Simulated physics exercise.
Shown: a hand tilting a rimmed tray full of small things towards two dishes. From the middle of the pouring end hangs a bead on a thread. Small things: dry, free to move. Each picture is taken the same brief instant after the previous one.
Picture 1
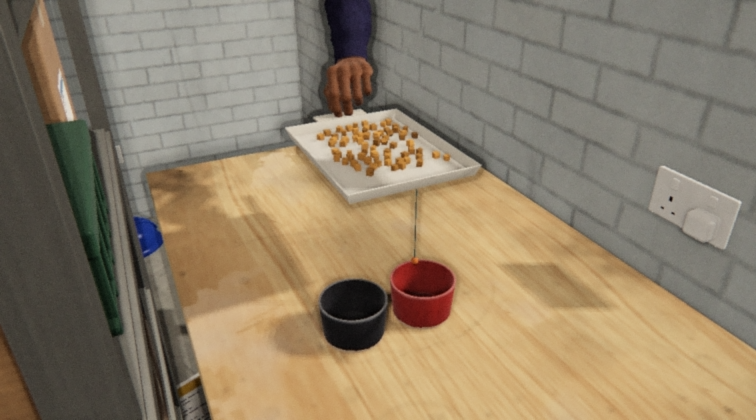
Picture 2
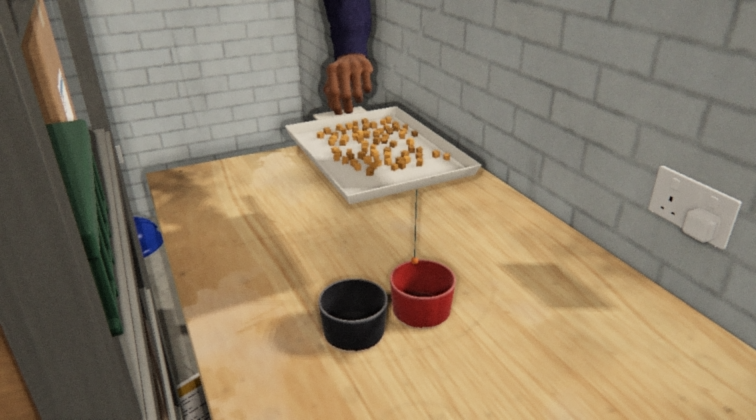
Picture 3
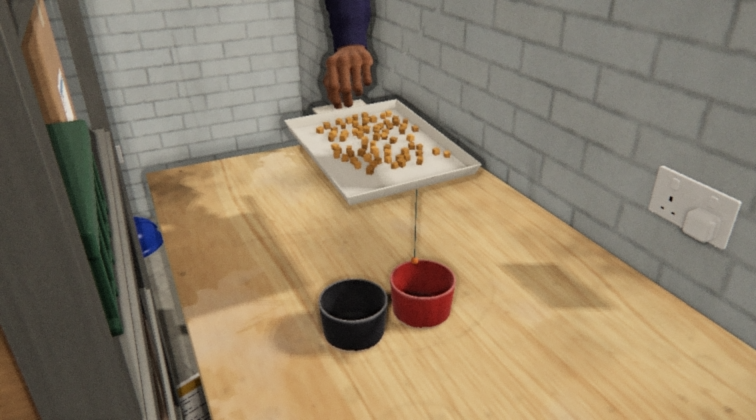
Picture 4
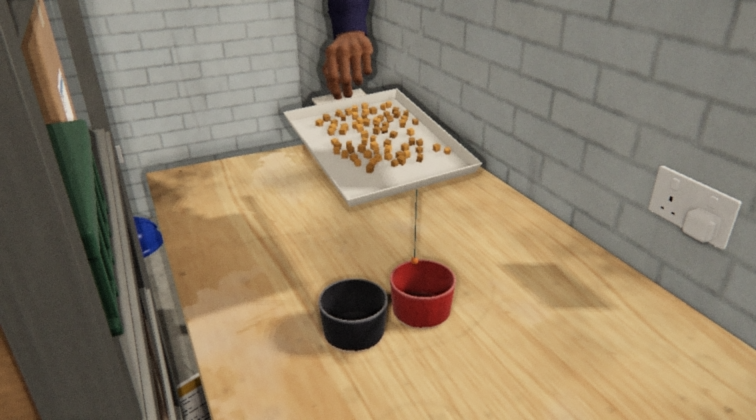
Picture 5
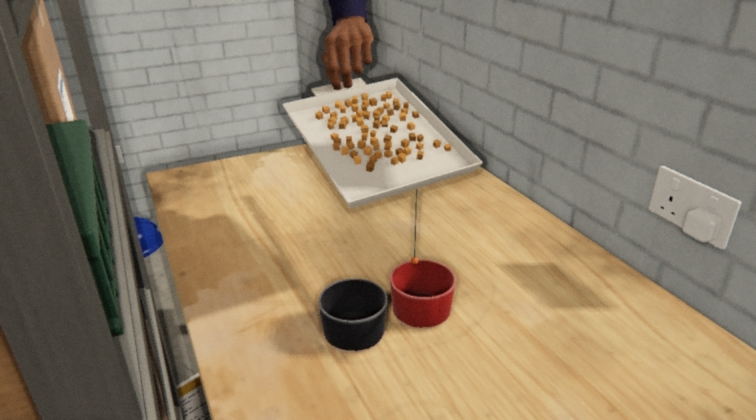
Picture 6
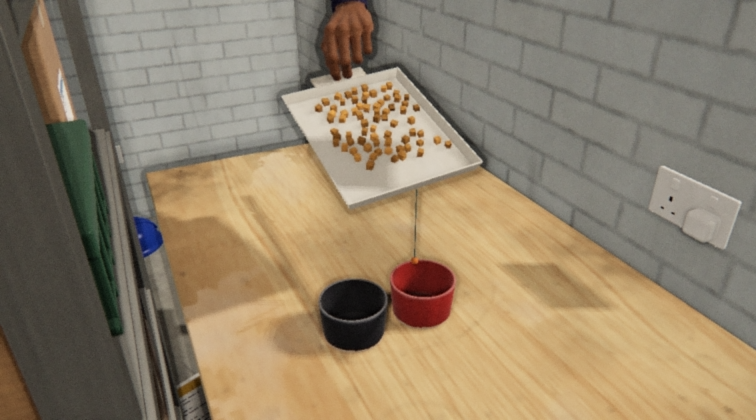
To begin with, a hand holds a rimmed white tray of small brown croutons above a black dish and a red dish on a wooden counter. The hand gradually raises the far end, steepening the tray, and its near edge then slants slightly lower at the left corner.
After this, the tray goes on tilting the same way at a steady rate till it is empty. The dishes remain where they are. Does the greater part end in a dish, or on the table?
Most of the load lands in the dishes.
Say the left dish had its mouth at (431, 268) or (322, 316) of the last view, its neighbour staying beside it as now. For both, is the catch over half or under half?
The first time it's lower than half, the second time higher than half.
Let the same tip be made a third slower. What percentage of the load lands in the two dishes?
It would be around 80 per cent.
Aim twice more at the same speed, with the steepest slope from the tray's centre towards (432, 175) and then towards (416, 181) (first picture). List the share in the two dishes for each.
You'd get 20 per cent the first time and 40 per cent the second time.
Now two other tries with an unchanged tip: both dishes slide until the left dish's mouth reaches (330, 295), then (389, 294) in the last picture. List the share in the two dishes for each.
60 %, then 70 %.
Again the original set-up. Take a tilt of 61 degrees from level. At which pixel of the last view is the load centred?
Roughly at (378, 195).
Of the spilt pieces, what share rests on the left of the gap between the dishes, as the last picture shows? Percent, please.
I make it about 50 percent or so.
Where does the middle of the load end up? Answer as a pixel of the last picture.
The centre settles at about (361, 328).
Soon, tray tipped steeply; most on the tray; about a quarter in the air.
A while on, tray tipped right over; about a quarter on the tray; about a third in the left dish; a small part in the right dish; a small part outside both; about a quarter in the air.
Towards the end, tray tipped past a quarter turn; about two thirds in the left dish; about a quarter in the right dish; about a quarter outside both.
Finally, tray tipped past a quarter turn; about two thirds in the left dish; about a quarter in the right dish; about a quarter outside both.
